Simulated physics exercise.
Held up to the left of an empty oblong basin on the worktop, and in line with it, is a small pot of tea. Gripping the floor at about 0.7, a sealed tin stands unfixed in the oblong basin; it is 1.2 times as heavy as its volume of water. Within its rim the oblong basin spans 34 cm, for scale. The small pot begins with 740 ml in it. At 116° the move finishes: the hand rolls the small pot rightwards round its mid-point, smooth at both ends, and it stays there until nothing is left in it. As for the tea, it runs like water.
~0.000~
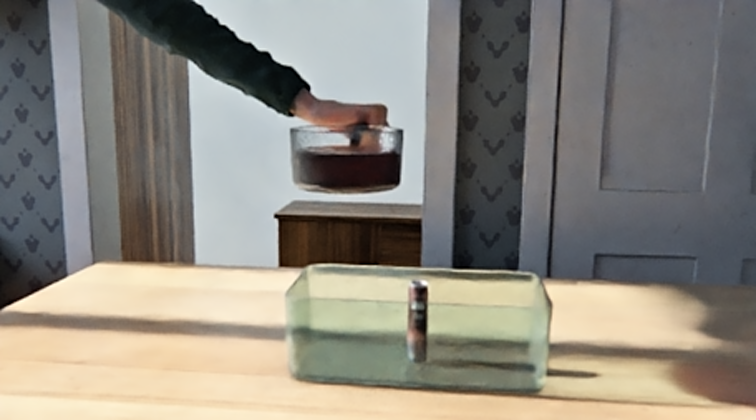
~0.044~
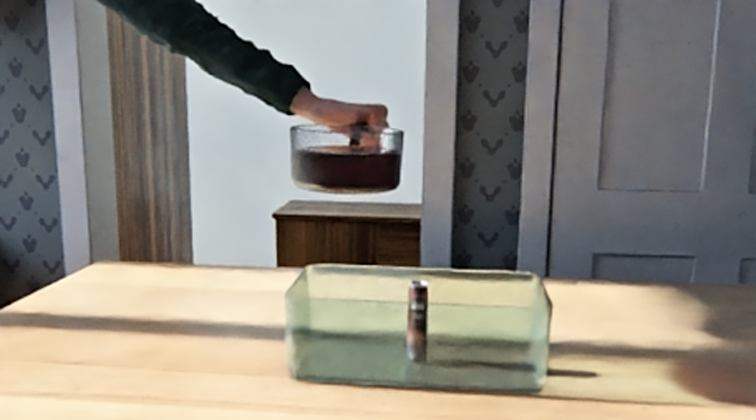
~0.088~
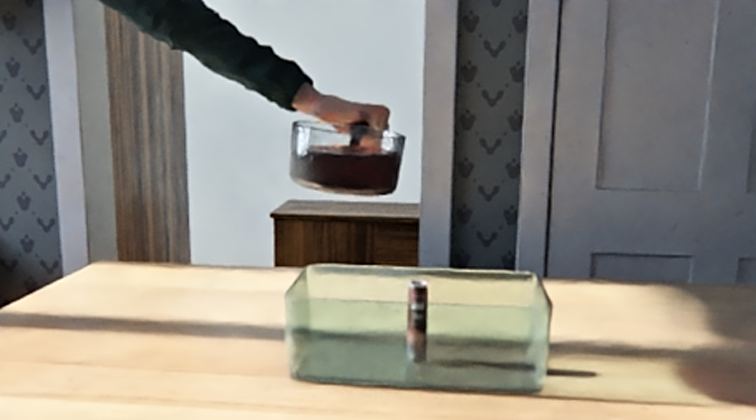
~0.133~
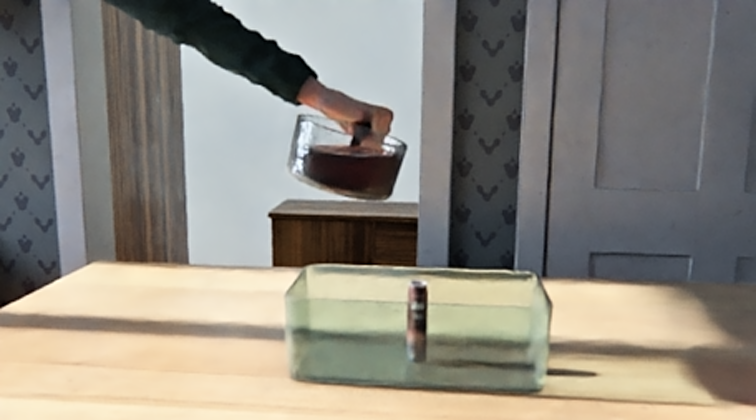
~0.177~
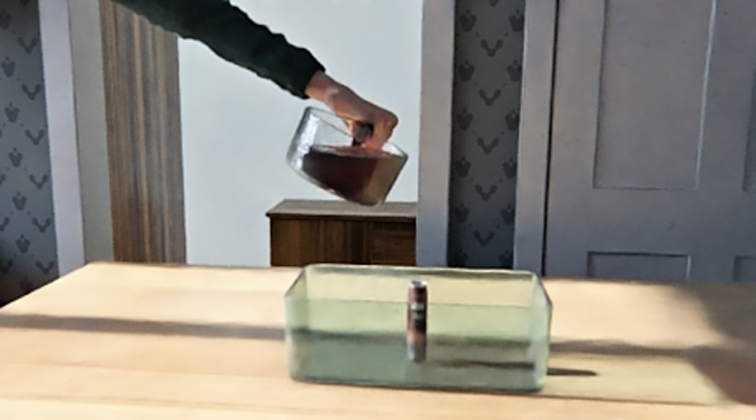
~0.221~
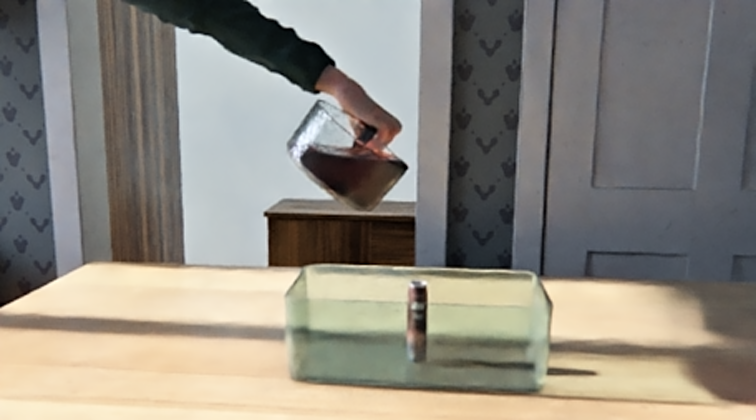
In this clip, a hand holds a small clear pot of dark tea above a glass oblong basin with an upright tin inside, then rolls the pot rightwards, slowly at first and then more steeply, as the basin stays still.
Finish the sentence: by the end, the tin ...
By the end, the tin is still upright.
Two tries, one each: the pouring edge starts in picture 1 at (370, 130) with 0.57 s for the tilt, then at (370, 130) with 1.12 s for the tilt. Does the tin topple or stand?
Try 1: Tipped over; try 2: Still standing.
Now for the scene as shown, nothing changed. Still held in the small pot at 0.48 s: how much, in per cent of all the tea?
Near 18 in a hundred.
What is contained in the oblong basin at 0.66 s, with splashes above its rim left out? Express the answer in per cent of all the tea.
Roughly 88 per cent.
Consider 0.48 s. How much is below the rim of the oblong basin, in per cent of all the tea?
About 26 per cent.
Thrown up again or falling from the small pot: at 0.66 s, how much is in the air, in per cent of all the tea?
Something like 10 per cent is in the air then.
Then, 0.48 s in, the tilt is 108° and 18 per cent is still to pour; the tin stands where it began.
Then, 0.66 s in, the tilt is 116° and 2 per cent is still to pour; the tin stands 1 cm from where it began.
Then, 0.86 s in, the tilt is 116° and 0 per cent is still to pour; the tin stands 1 cm from where it began.
Then, 1.07 s in, the tilt is 116° and 0 per cent is still to pour; the tin stands 1 cm from where it began.
Finally, the tin stands where it began.
